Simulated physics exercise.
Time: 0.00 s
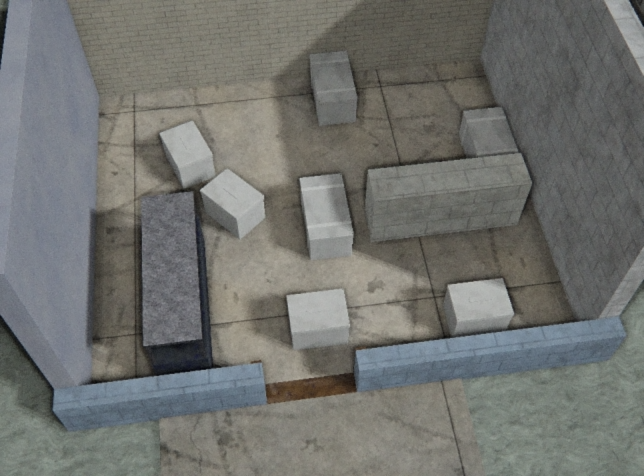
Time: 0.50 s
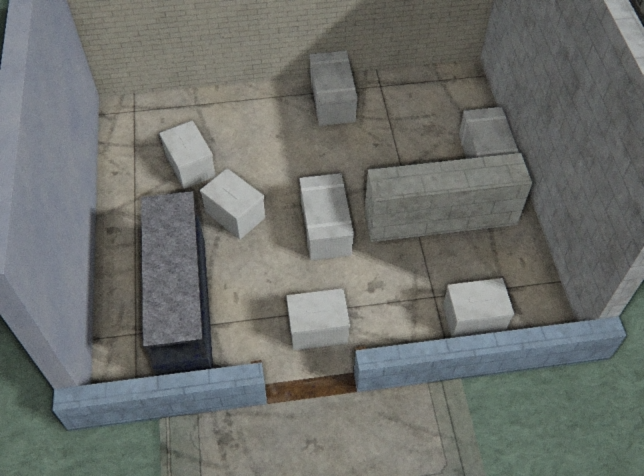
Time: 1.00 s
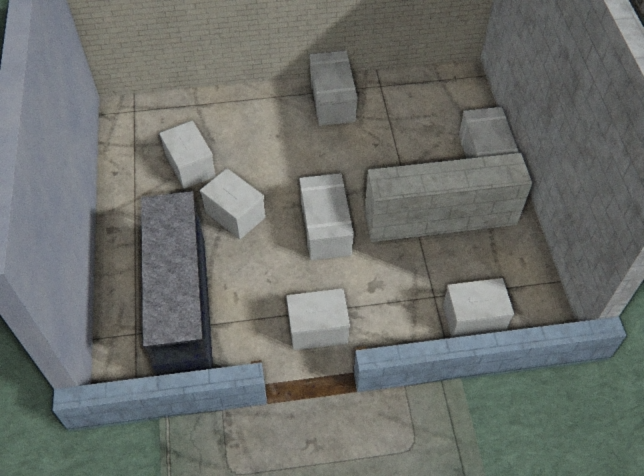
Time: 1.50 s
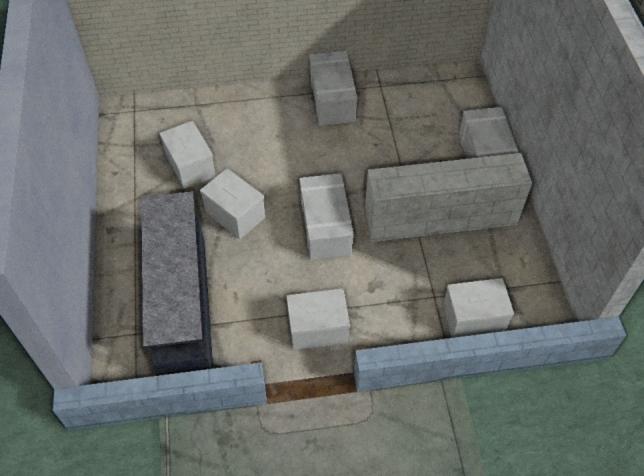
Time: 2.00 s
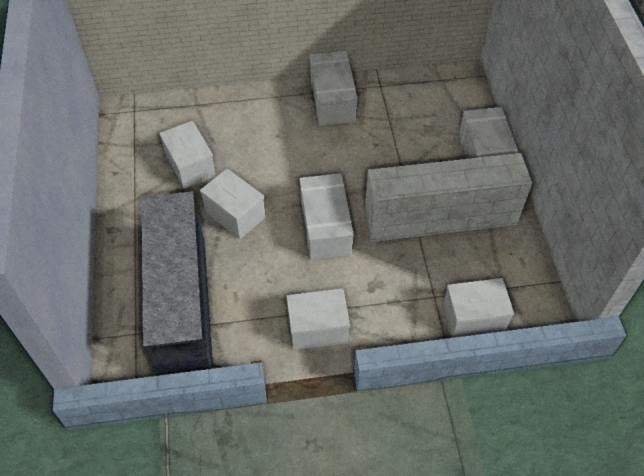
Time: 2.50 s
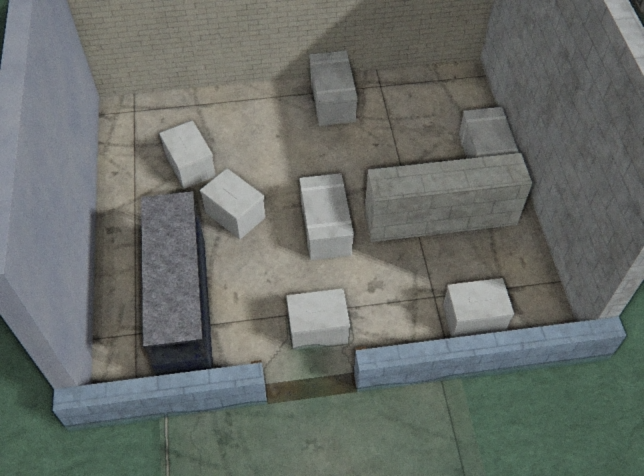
Water spread over the ground outside a small walled room, crept up to the gap in the low front wall, and slipped just inside, while the pale blocks scattered across the floor stayed still.
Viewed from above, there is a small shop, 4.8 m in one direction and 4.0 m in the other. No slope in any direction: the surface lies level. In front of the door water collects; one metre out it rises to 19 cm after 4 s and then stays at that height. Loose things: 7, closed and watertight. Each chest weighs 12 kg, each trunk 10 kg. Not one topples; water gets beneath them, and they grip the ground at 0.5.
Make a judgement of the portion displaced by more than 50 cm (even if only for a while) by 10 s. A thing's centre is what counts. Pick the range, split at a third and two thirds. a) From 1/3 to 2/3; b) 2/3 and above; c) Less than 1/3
(a) From 1/3 to 2/3.
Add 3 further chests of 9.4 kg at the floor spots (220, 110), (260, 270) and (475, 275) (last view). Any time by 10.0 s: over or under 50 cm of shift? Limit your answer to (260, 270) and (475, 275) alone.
First one exceeds it, second one exceeds it.
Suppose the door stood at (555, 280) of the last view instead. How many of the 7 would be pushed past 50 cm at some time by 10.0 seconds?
In that case 4 of them.
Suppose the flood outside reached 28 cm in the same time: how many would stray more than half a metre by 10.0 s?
The count would be 5.
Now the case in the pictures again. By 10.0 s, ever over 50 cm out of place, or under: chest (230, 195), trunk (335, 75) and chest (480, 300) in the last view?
So that's beyond it for the first, inside it for the second and inside it for the last.
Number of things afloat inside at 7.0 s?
Then: 0.
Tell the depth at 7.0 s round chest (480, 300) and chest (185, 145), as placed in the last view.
Depths: Near 1 cm, then near 3 cm.
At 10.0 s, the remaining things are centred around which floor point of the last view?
Averaged position, last view: Near pixel (365, 152).
After 3.5 s 0 of 7 are over 50 cm from their spots; 0 afloat.
After 4.5 s 1 of 7 are over 50 cm from their spots; 0 afloat.
After 7.0 s 3 of 7 are over 50 cm from their spots; 0 afloat.
After 10.0 s 3 of 7 are over 50 cm from their spots, and 3 have been at some point; 3 afloat.
